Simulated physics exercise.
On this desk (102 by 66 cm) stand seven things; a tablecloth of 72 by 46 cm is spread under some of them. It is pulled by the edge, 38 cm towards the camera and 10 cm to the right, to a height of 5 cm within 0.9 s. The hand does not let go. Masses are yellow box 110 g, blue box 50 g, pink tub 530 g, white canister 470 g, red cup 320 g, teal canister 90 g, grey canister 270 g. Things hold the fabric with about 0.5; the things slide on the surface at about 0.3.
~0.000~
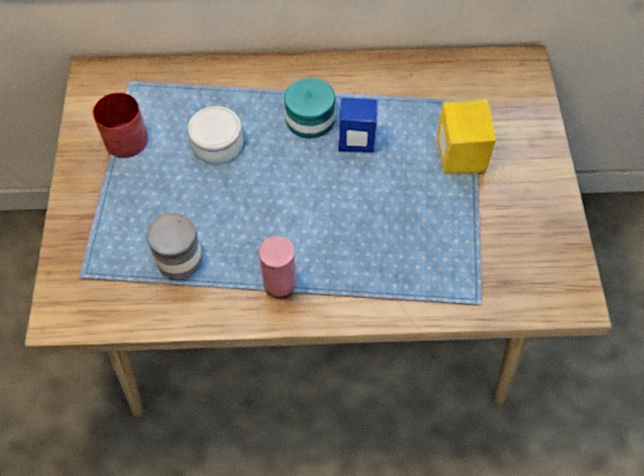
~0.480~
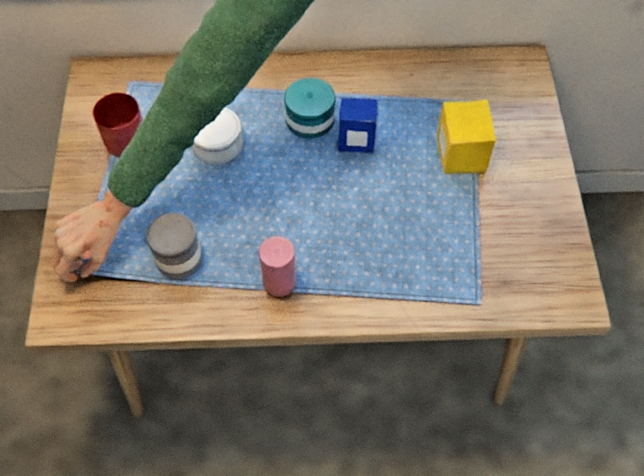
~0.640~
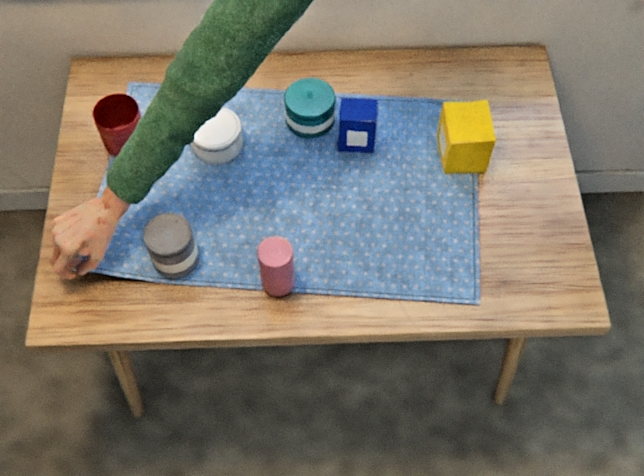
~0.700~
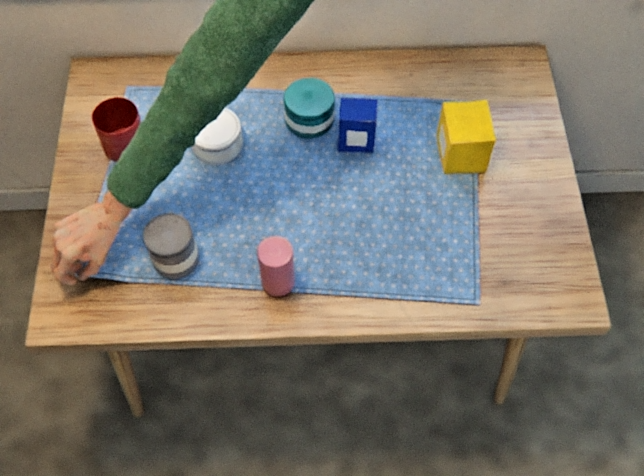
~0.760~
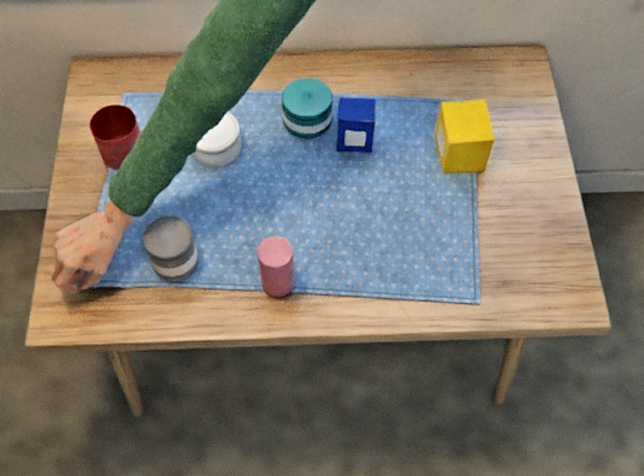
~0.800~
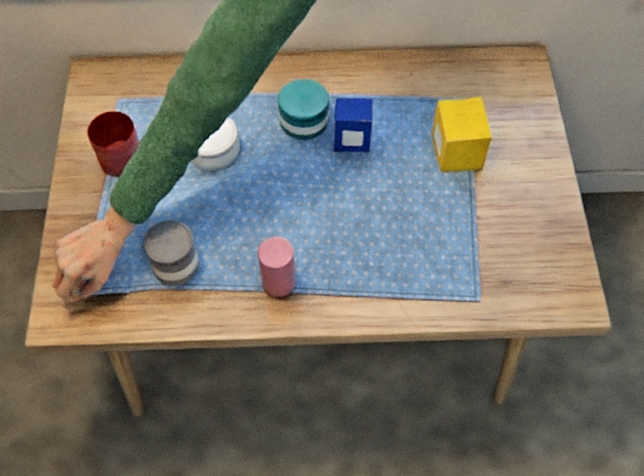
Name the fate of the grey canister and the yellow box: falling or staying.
The grey canister goes over the edge, the yellow box stays on.
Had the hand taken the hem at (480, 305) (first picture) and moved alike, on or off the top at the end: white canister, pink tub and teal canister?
In that case: White canister remains, pink tub goes over, teal canister stays on.
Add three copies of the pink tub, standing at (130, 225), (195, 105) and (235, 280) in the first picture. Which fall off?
In that order: Drops off, goes over, falls off.
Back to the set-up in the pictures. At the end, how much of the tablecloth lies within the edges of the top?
Some 70 per cent of it.
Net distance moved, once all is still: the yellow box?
Yellow box 25 cm.
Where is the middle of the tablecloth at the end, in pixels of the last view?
Around (228, 285).
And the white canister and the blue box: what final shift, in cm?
White canister 35 cm, blue box 25 cm.
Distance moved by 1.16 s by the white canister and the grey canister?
About: White canister 20 cm, grey canister 20 cm.
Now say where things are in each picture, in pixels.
In the first frame, shows, grey canister (171, 233); yellow box (470, 121); tablecloth corners (80, 277) (130, 82) (481, 304).
In the second frame, shows, tablecloth corners (130, 82) (481, 304); grip (78, 273).
In the third frame, shows, grey canister (167, 233); tablecloth corners (129, 83) (480, 304); grip (75, 271).
In the fourth frame, shows, red cup (115, 115); tablecloth corners (127, 86) (480, 304); grip (76, 276).
In the fifth frame, shows, white canister (212, 129); red cup (113, 123); grey canister (167, 236); tablecloth corners (123, 93) (480, 304); grip (78, 285).
In the sixth frame, shows, grey canister (168, 240); yellow box (465, 118); tablecloth corners (118, 99) (480, 301); grip (79, 293).
After 1.0 s, 100 % of the tablecloth is still over the top; grey canister 9 cm off its start, yellow box 7 cm off its start, red cup 15 cm off its start.
After 1.2 s, 90 % of the tablecloth is still over the top; grey canister 19 cm off its start, yellow box 14 cm off its start, red cup 30 cm off its start.
After 1.3 s, 80 % of the tablecloth is still over the top; grey canister on its side, 30 cm off its start at (212, 412), yellow box 21 cm off its start at (358, 125), red cup 42 cm off its start at (30, 312).
After 1.5 s, 75 % of the tablecloth is still over the top; grey canister over the edge, yellow box 23 cm off its start, red cup 52 cm off its start.
After 3.1 s, 70 % of the tablecloth is still over the top; grey canister over the edge, yellow box 23 cm off its start at (344, 127), red cup over the edge, white canister 36 cm off its start at (123, 284).
